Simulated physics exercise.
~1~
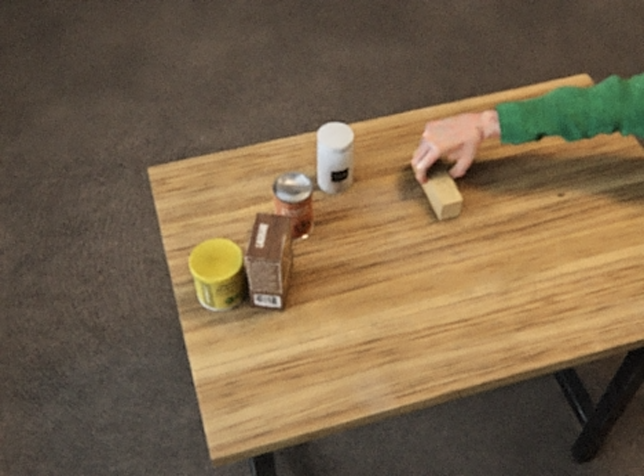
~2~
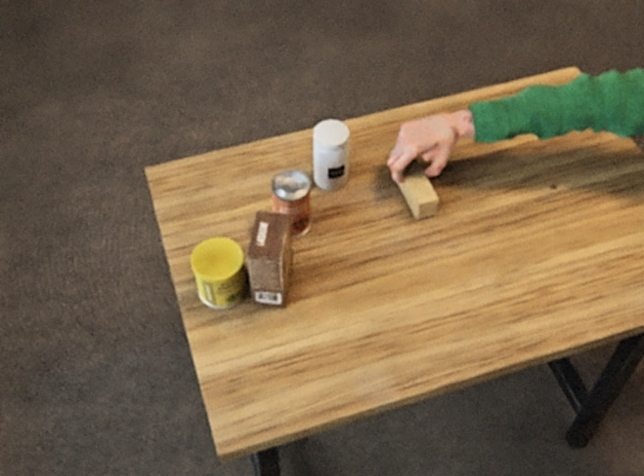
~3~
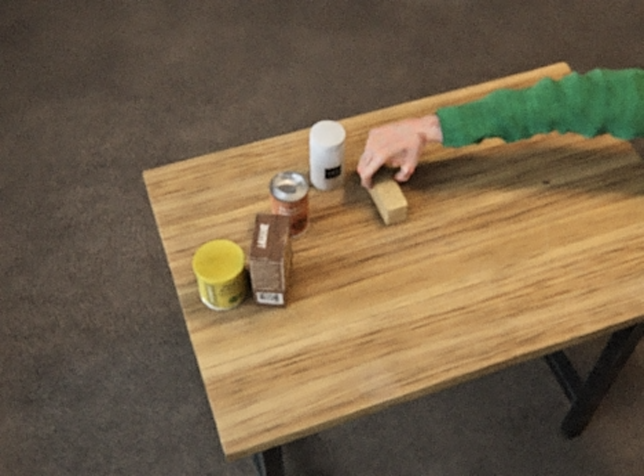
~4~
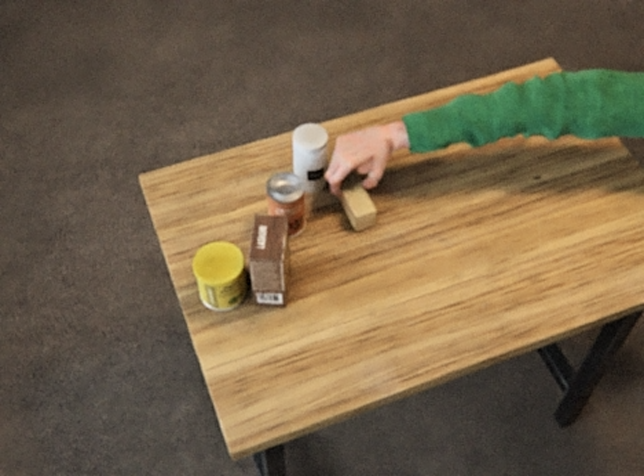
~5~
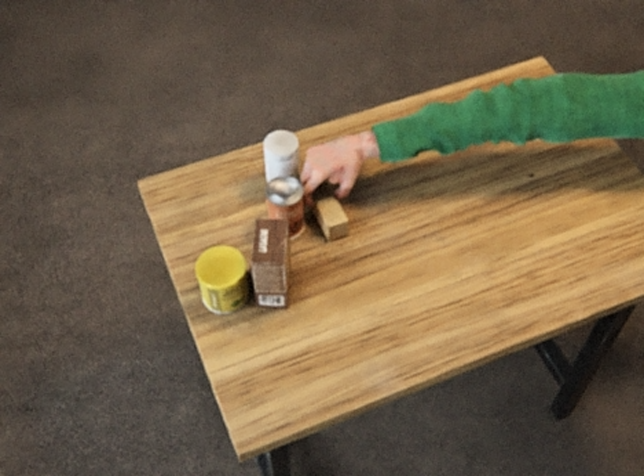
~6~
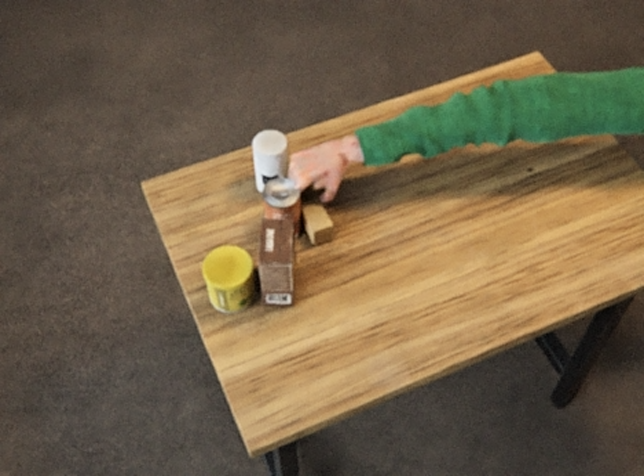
A green-sleeved hand pushing a small wooden block left across a table, shifting a white jar, which stays upright near other containers.
